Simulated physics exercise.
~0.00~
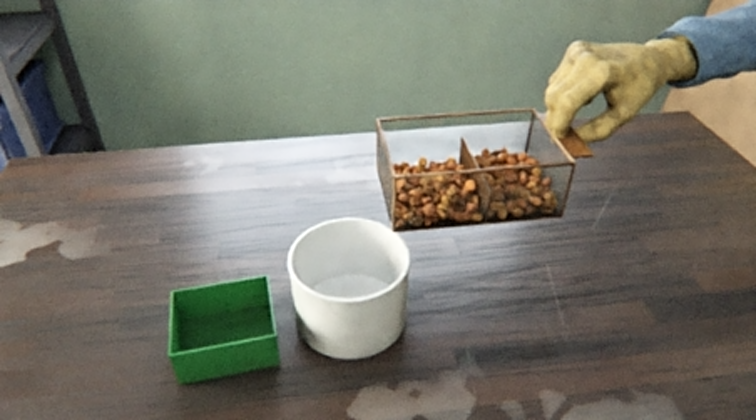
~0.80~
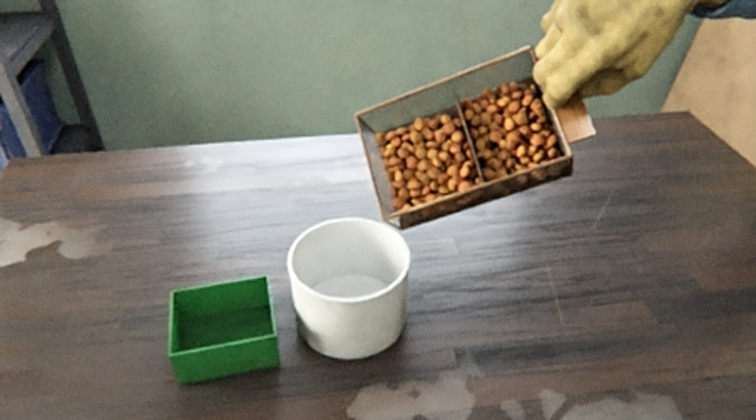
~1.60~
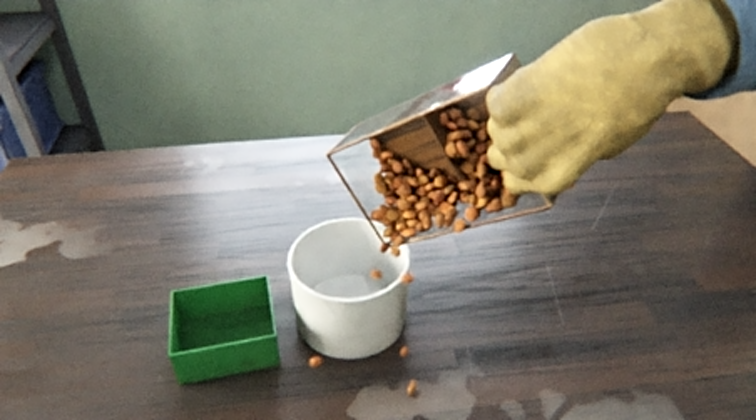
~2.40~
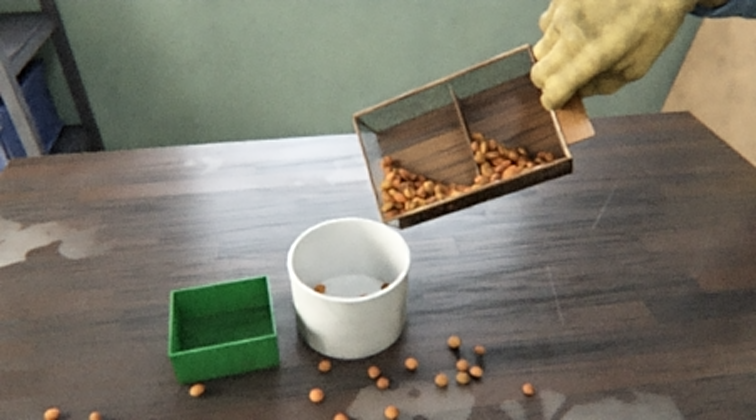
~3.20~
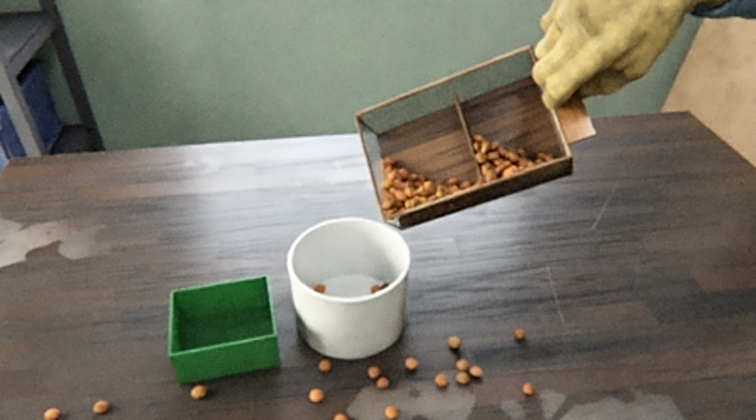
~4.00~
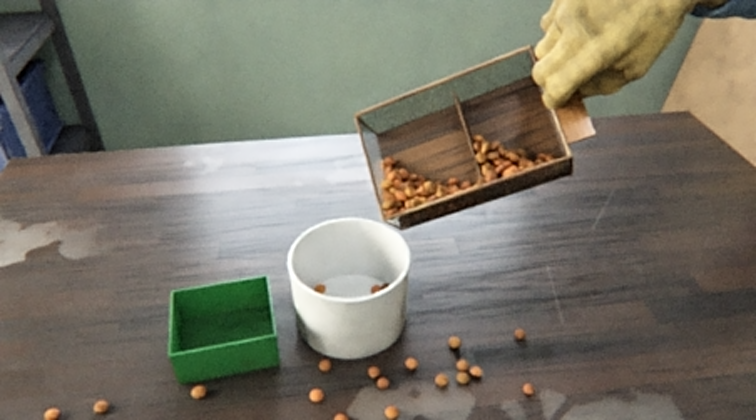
A gloved hand tips a divided box, spilling some kibble into a white pot and around it.
